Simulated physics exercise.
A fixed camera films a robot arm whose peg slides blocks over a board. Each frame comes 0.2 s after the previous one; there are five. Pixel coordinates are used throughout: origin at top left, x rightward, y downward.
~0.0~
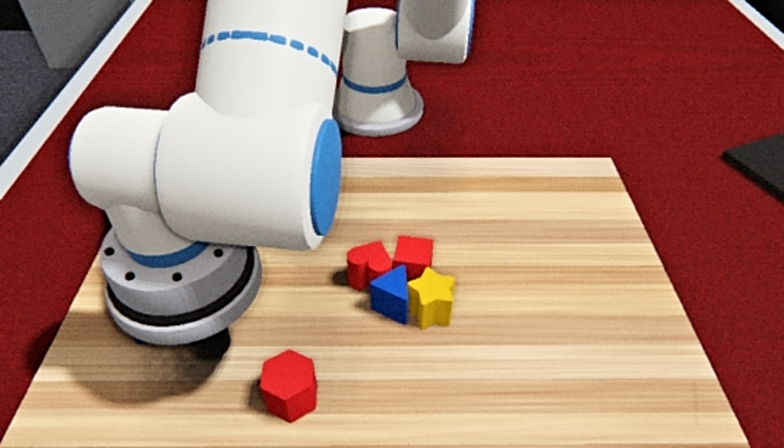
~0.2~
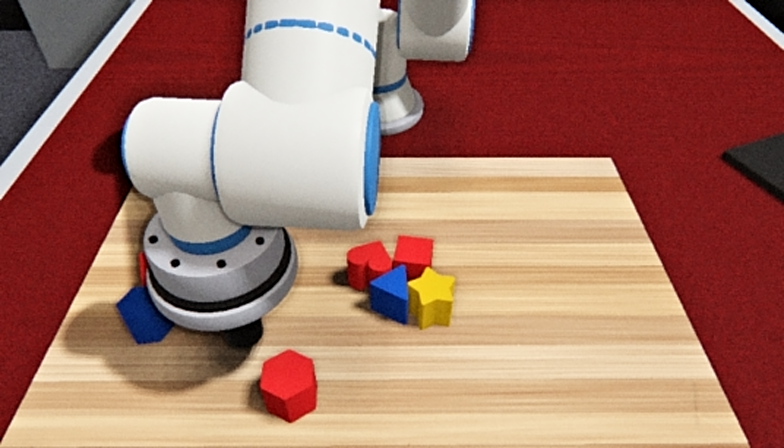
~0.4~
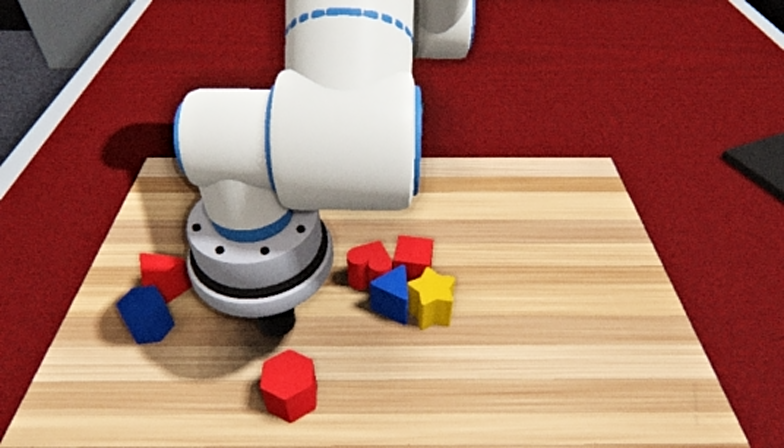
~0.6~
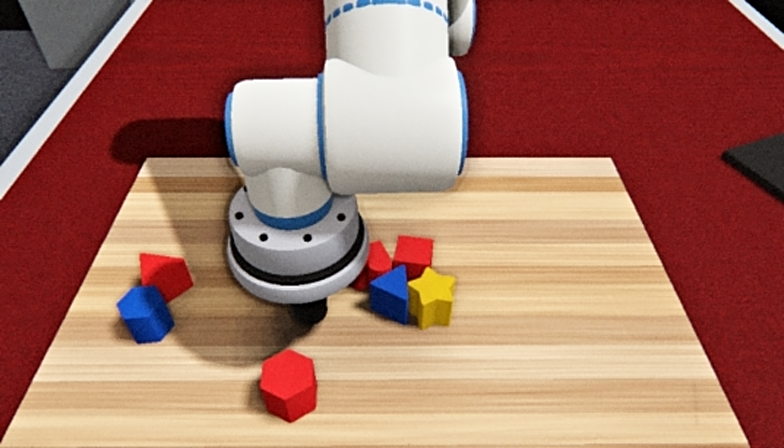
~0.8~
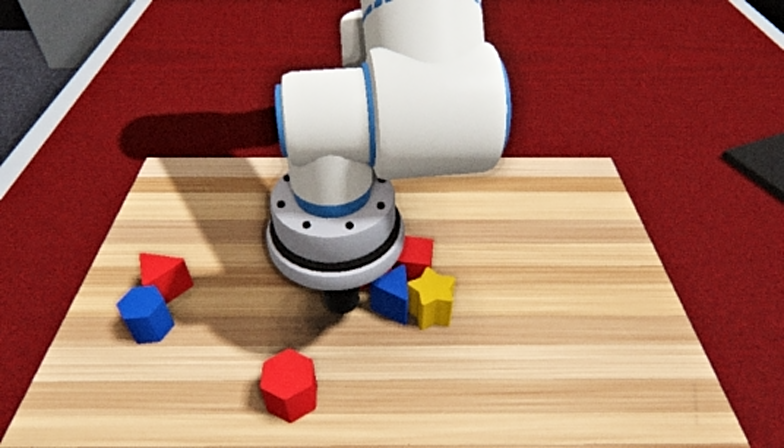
A white robot arm moves right above a wooden table while the colored blocks stay still.
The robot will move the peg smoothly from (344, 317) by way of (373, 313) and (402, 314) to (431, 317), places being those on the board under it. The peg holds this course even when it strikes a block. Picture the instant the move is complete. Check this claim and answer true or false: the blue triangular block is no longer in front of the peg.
True
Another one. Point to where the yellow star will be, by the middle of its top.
My best guess is (475, 288).
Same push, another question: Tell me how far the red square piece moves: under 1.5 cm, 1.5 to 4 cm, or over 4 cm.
Short of 1.5 cm.
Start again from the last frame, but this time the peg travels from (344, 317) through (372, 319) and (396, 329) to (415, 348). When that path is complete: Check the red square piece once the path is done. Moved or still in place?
That block stands still.
On the path given first. Halfway along, peg at (388, 297); blue triangular block at (416, 276), turned 25° clockwise; yellow star at (452, 287).
At the end, peg at (432, 302); red heart-shaped block still; blue triangular block at (443, 269); red square piece still; yellow star at (475, 288), turned 45° clockwise.
